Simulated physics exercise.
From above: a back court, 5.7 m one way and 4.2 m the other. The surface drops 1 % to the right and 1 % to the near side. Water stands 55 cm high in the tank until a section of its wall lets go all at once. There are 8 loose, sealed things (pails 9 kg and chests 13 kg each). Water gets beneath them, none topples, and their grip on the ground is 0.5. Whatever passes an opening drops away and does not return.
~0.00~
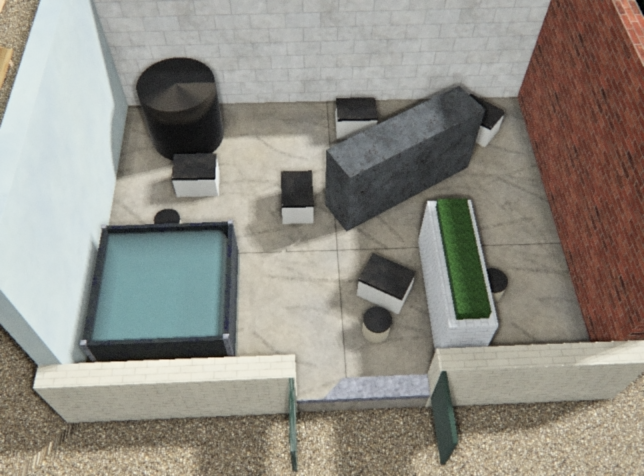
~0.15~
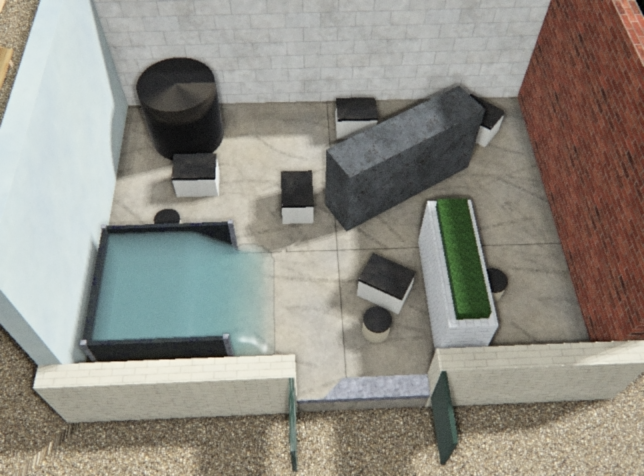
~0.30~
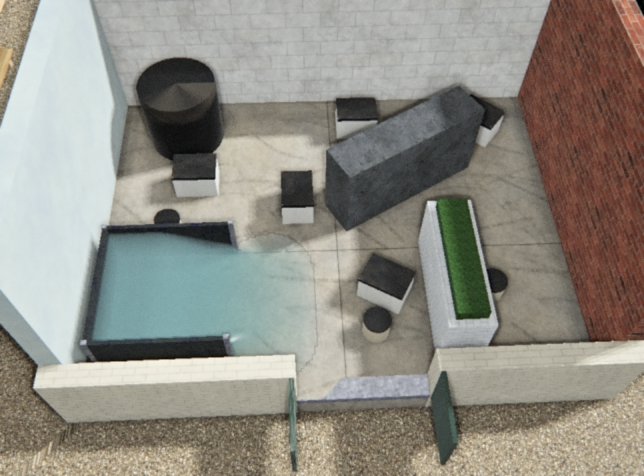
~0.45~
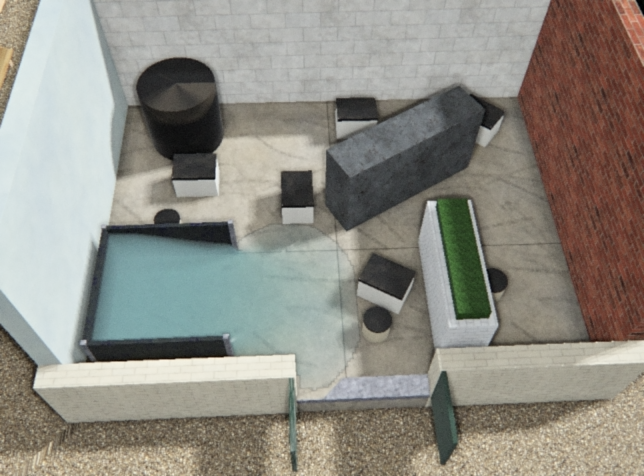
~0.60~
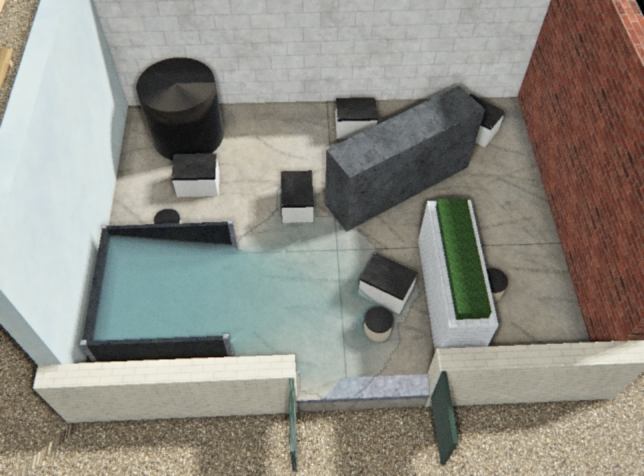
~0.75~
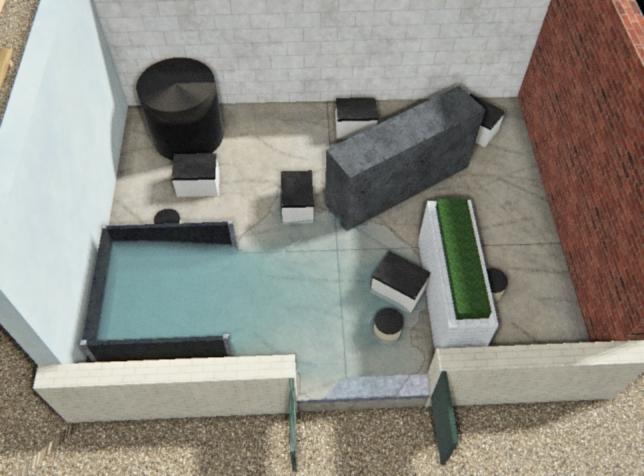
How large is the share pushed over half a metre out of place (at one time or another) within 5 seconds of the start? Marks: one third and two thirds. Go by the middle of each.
That comes to less than a third.
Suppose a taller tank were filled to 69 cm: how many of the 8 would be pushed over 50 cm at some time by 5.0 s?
In that case 2 of them.
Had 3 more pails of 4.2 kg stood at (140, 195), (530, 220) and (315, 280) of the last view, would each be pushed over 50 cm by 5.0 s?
In turn: Less, more, past it.
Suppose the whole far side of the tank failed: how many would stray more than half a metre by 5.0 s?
Then 4.
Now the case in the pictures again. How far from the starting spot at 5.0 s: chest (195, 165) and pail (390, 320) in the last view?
In that order: 0 cm, gone out.
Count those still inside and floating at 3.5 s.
At that moment 0.
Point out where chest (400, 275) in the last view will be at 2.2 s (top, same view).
Around (398, 208).
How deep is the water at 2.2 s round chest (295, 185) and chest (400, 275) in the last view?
Roughly 3 and 18 cm.
After 1.1 s 1 of 8 are over 50 cm from their spots; 1 afloat.
After 2.2 s 2 of 8 are over 50 cm from their spots; 1 afloat.
After 3.5 s 2 of 8 are over 50 cm from their spots; 0 afloat.
After 5.0 s 2 of 8 are over 50 cm from their spots, and 2 have been at some point; 0 afloat.
